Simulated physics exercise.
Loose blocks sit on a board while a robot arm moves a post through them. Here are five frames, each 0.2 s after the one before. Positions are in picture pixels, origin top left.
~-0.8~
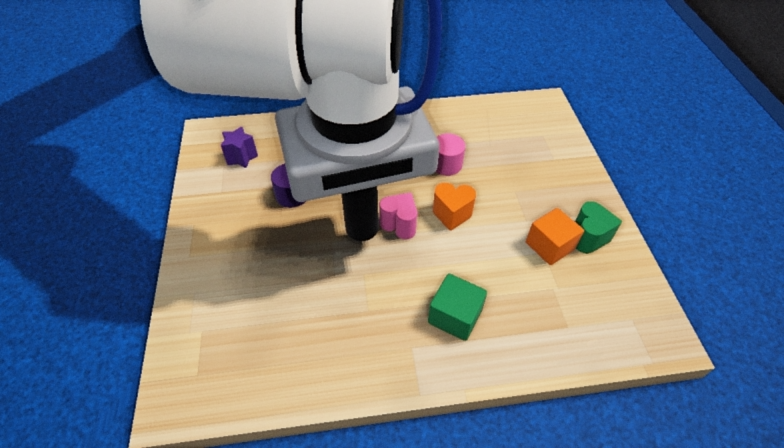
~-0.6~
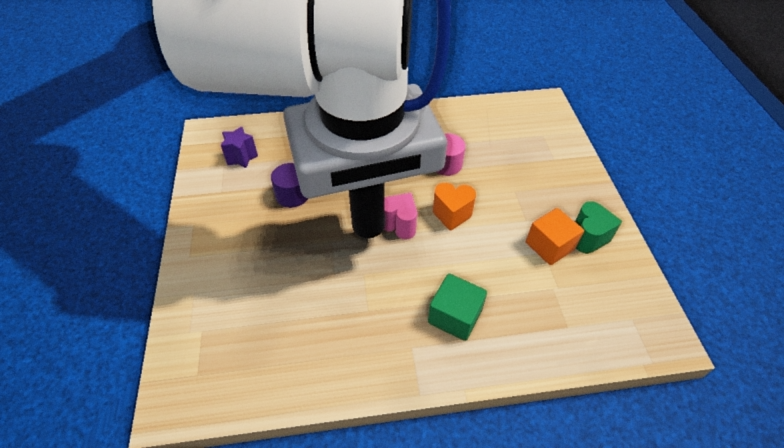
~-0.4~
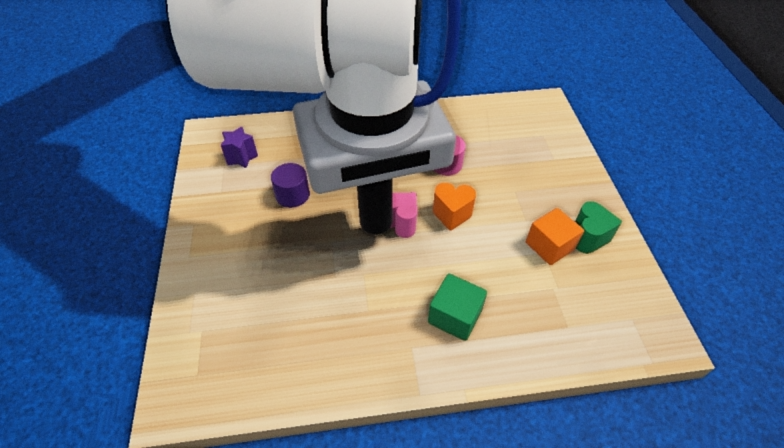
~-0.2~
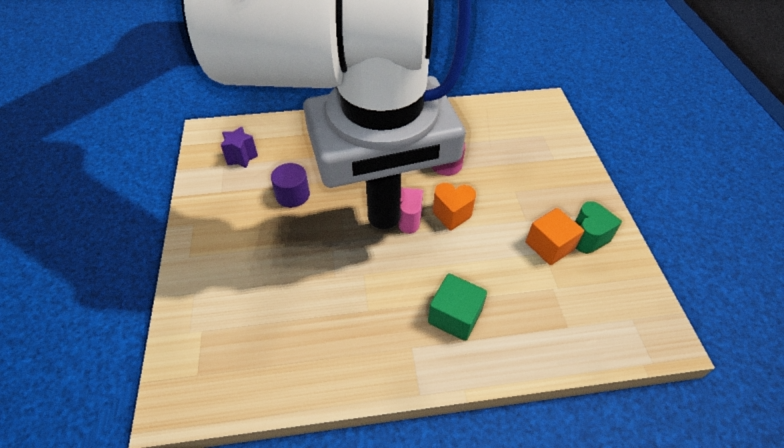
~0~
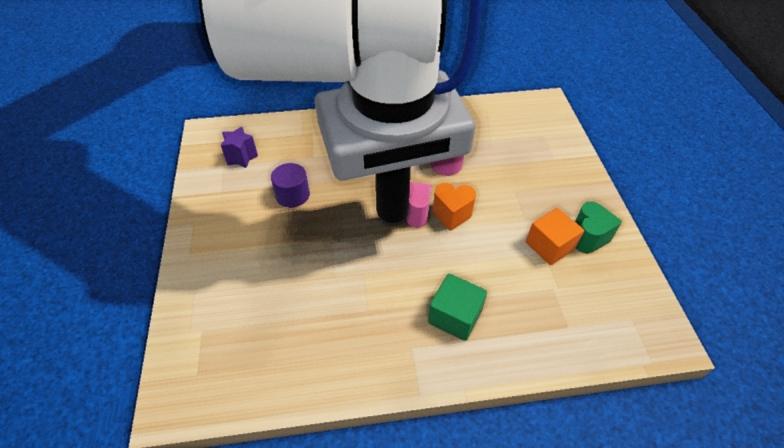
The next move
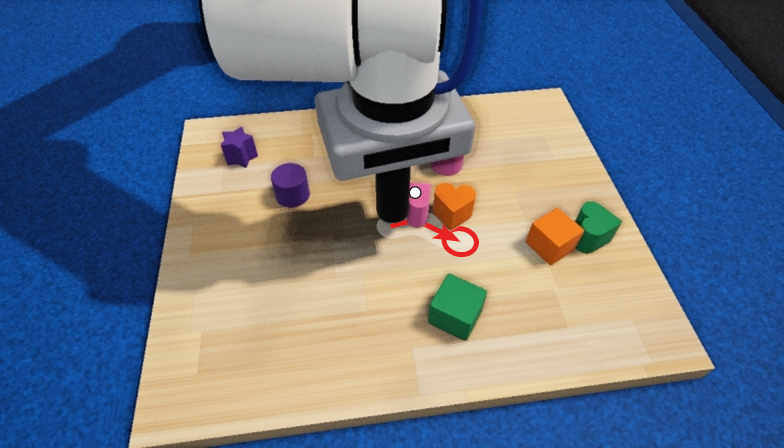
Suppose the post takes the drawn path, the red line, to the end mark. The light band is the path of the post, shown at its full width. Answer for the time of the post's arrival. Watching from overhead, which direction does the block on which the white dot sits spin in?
The answer is counter-clockwise.
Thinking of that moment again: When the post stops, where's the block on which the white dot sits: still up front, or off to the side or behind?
Expect to find it next to or behind the post.
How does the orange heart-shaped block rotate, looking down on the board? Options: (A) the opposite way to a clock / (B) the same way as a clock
My pick is B.
The drawn path runs from (393, 226) by way of (416, 222) and (438, 231) to (460, 241); the dot is on the pink heart-shaped block.
Halfway along, post at (429, 212); pink heart-shaped block at (434, 184), turned 35° anticlockwise; orange heart-shaped block at (468, 189), turned 40° clockwise.
At the end, post at (463, 228); pink heart-shaped block at (434, 184), turned 35° anticlockwise; orange heart-shaped block at (468, 189), turned 40° clockwise; green square block not moved.
